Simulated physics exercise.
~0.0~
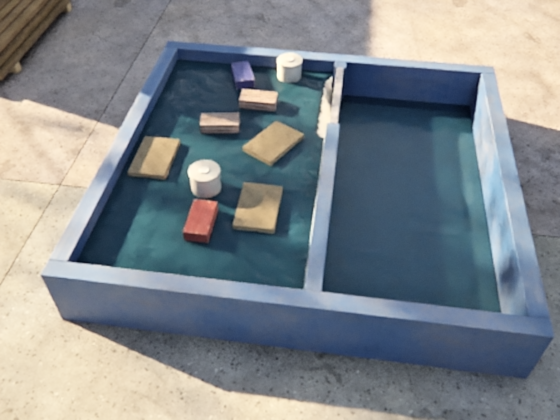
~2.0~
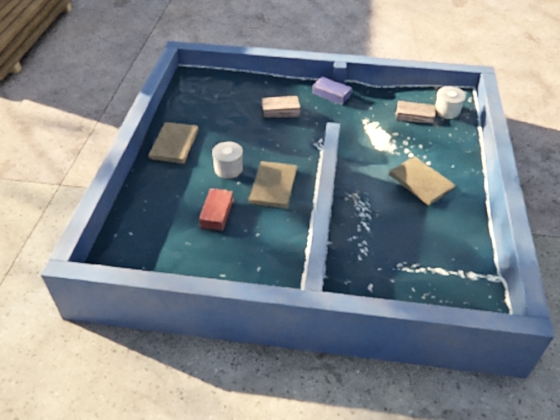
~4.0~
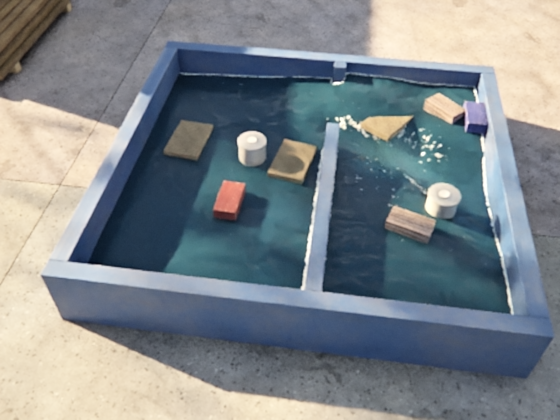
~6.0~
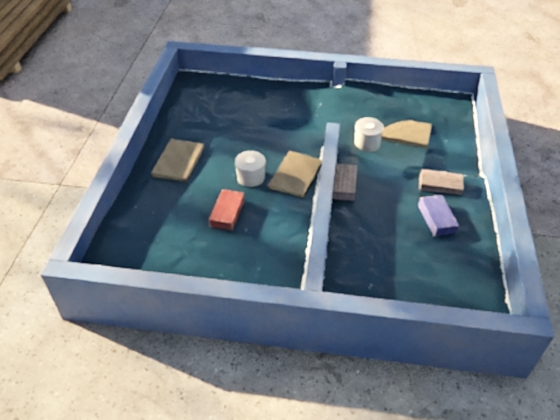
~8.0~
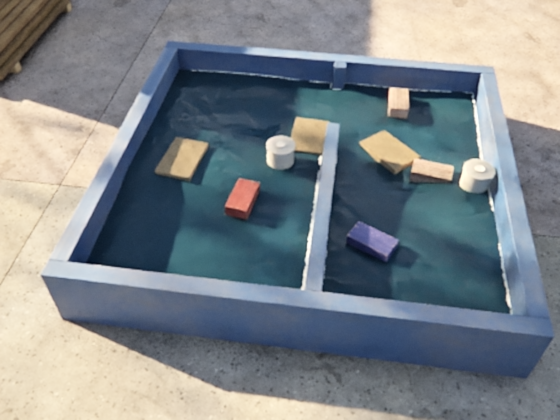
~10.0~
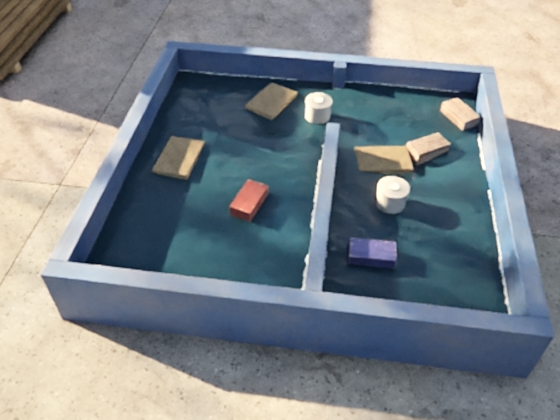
Water surged through a gap in the dividing wall of a blue tank, carrying the purple-blue block and several floating pieces into the right side, where they swirled around; the red block drifted only slightly and ended still afloat on the left.
